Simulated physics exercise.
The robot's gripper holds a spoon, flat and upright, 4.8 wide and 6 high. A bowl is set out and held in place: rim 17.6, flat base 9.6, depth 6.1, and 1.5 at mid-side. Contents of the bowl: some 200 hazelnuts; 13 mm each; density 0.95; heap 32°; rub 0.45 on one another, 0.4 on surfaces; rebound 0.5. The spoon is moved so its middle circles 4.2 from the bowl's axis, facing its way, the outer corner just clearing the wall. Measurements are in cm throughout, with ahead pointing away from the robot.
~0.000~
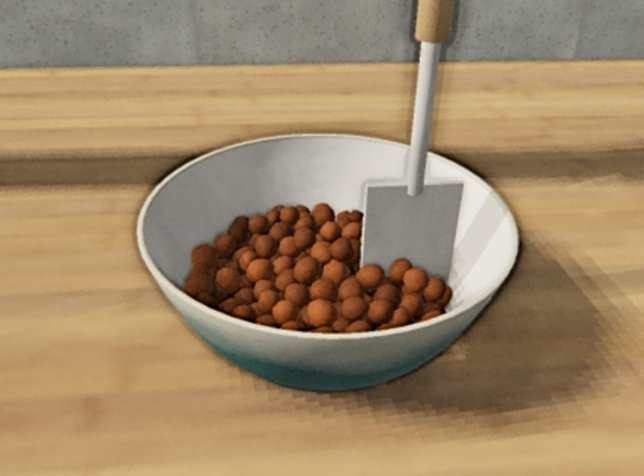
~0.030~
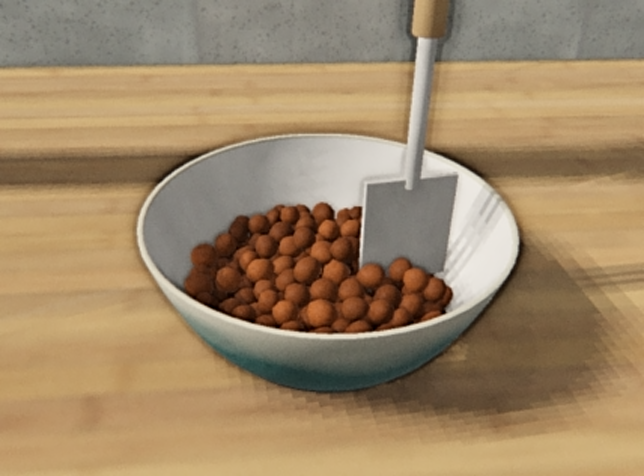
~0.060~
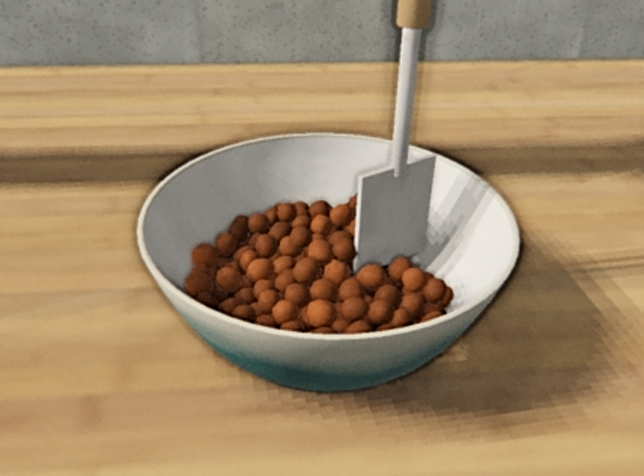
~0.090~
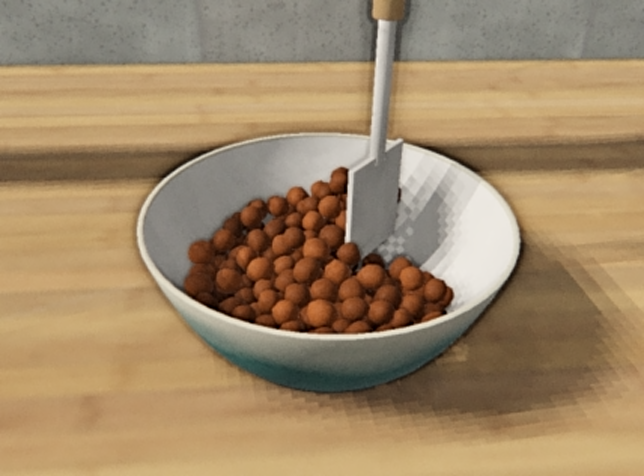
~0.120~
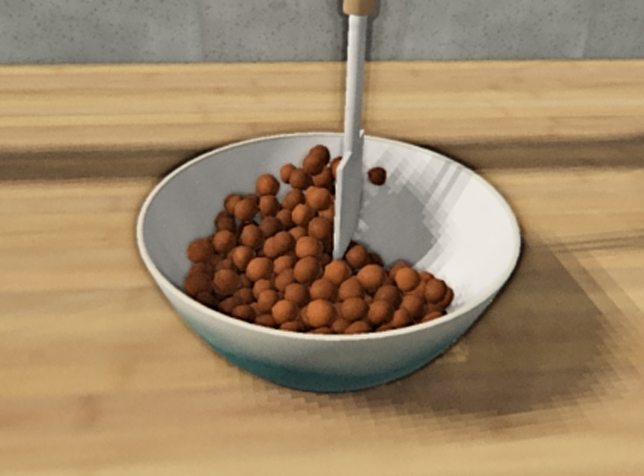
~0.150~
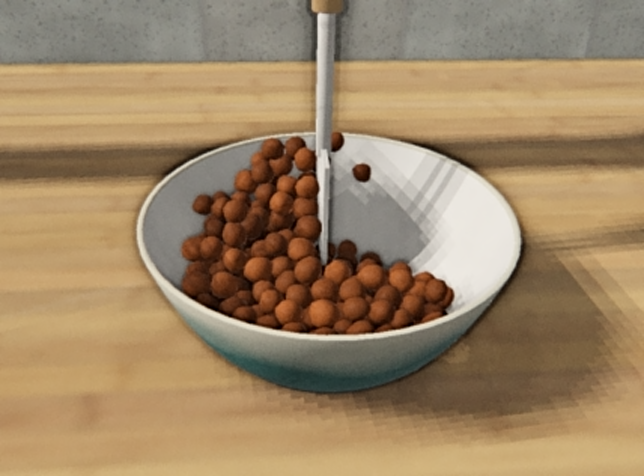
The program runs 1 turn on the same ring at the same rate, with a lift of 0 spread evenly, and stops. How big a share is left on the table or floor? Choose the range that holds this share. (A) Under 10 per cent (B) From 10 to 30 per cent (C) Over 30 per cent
(B) From 10 to 30 per cent.
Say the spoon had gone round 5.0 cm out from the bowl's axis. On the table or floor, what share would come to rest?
It would be near 10 per cent.
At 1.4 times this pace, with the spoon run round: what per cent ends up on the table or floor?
It would come to around 30 percent.
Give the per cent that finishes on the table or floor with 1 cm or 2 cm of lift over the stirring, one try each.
First try about 15 per cent, second about 15 per cent.
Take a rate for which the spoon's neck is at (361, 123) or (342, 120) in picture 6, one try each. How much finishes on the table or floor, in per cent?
About 5 and 15 %.
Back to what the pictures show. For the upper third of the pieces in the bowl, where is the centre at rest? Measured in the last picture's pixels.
Near (364, 216).
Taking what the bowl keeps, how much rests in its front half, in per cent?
I'd put it near 30 per cent.
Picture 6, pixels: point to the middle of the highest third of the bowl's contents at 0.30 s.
I'd put it at around (232, 285).
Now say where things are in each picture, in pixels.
In the first picture, spoon neck at (419, 155), 0° round; upper third of the load around (308, 265), from x 200 to 440, top at y 215; 198 in the bowl.
In the second picture, spoon neck at (416, 150), 8° round; upper third of the load around (313, 265), from x 200 to 440, top at y 215.
In the third picture, spoon neck at (402, 138), 27° round; upper third of the load around (322, 249), from x 200 to 440, top at y 205.
In the fourth picture, spoon neck at (380, 128), 48° round; upper third of the load around (315, 240), from x 200 to 440, top at y 175.
In the fifth picture, spoon neck at (353, 122), 68° round; upper third of the load around (302, 233), from x 200 to 440, top at y 150.
In the sixth picture, spoon neck at (324, 120), 89° round; upper third of the load around (282, 230), from x 195 to 440, top at y 140; 198 in the bowl.
By 0.30 s, 192° round, highest piece 8 above the table; 188 in the bowl, 10 in flight or on the tool.
By 0.45 s, 295° round, highest piece 9 above the table; 166 in the bowl, 21 on the table or floor, 11 in flight or on the tool.
By 0.73 s, 0° round, highest piece 6 above the table; 159 in the bowl, 39 on the table or floor.
By 1.43 s, 0° round, highest piece 6 above the table; 159 in the bowl, 39 on the table or floor.
Final count, 159 in the bowl, 39 on the table or floor. That is 20 % on the table or floor.
